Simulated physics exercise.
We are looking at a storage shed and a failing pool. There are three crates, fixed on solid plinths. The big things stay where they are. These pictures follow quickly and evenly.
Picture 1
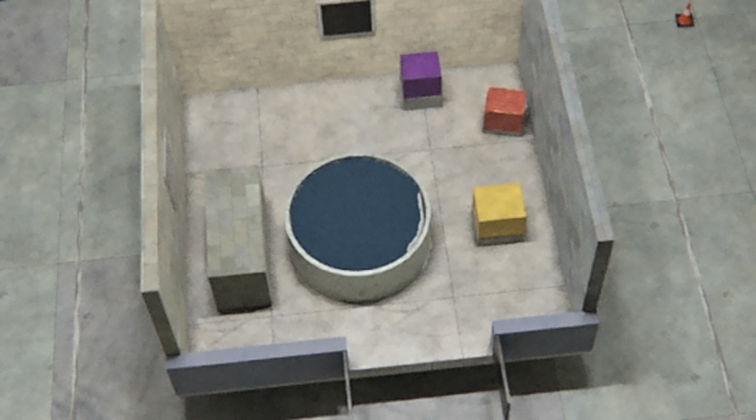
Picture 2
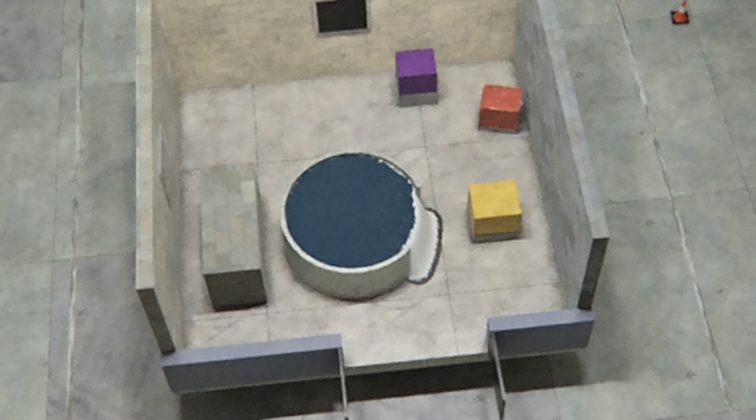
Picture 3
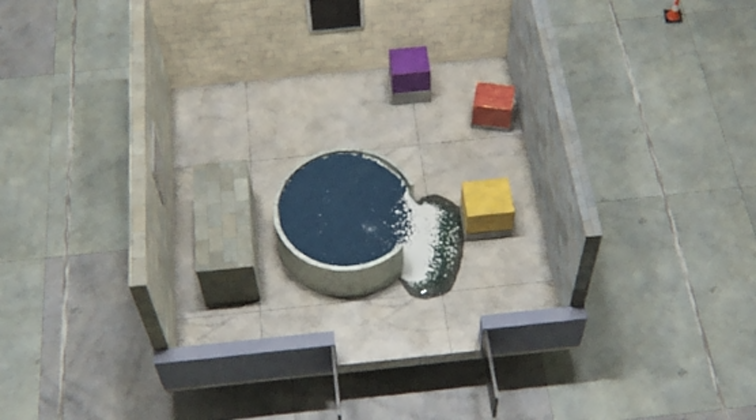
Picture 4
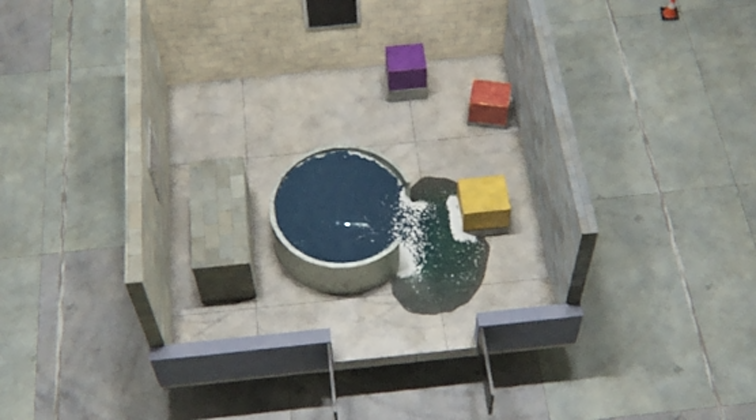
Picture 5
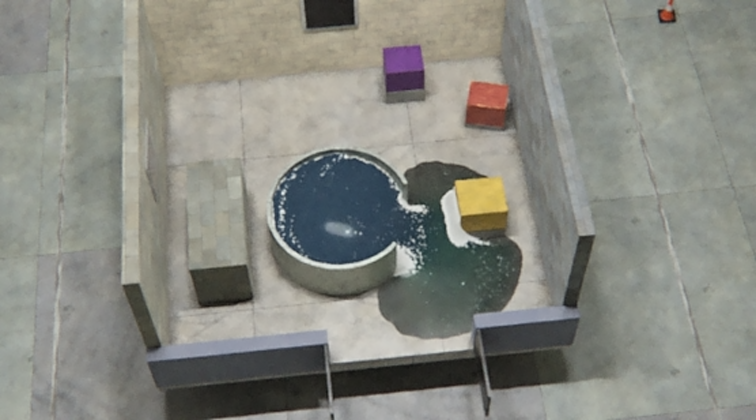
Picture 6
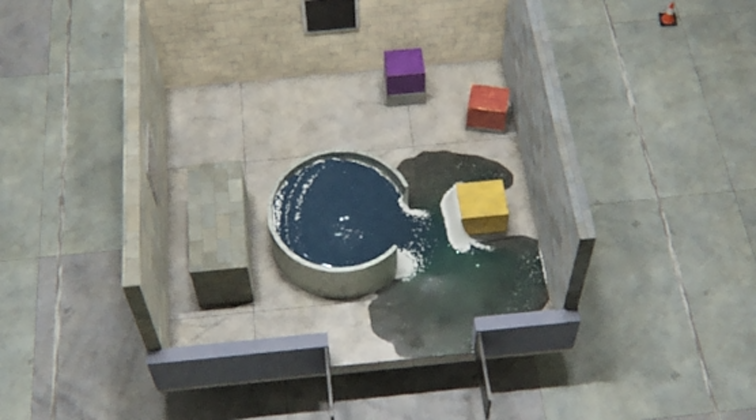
Water burst from the right side of a round pool inside a roofless walled room, then spread across the pale floor, flowing around the yellow crate while the purple and red ones stayed put.
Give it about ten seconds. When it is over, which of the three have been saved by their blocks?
I expect the red crate to get touched; I expect the purple crate to never get touched; I expect the yellow crate to get touched.
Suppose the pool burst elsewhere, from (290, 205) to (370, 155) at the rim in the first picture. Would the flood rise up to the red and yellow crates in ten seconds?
Well, the red crate gets reached, and the yellow crate is never reached as well.
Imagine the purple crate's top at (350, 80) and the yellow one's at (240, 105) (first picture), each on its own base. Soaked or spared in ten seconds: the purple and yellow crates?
As I see it - purple crate is left untouched, yellow crate is left untouched.
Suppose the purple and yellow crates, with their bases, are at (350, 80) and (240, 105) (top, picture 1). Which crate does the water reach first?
That's the red-painted one.
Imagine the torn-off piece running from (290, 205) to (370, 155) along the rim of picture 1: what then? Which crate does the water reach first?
It's the purple-painted one.
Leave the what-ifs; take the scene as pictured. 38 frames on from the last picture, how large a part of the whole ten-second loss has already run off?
My figure: 65 percent.
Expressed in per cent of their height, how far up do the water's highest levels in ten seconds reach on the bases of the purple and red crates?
70 and 280 per cent, in that order.
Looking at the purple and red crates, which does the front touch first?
I reckon it's the one in red.
A moment on, water covers 30 % of the floor; the red crate water round its plinth, the purple crate not reached, the yellow crate water round its plinth.
Next, water covers 45 % of the floor; the red crate water round its plinth, the purple crate water round its plinth, the yellow crate water round its plinth.
Then, water covers 60 % of the floor; the red crate water round its plinth, the purple crate water round its plinth, the yellow crate water round its plinth.
Later, water covers 95 % of the floor; the red crate water round its plinth, the purple crate water round its plinth, the yellow crate water round its plinth.
In the end, water covers 100 % of the floor; the red crate was topped, the purple crate stayed above the water, the yellow crate was topped.
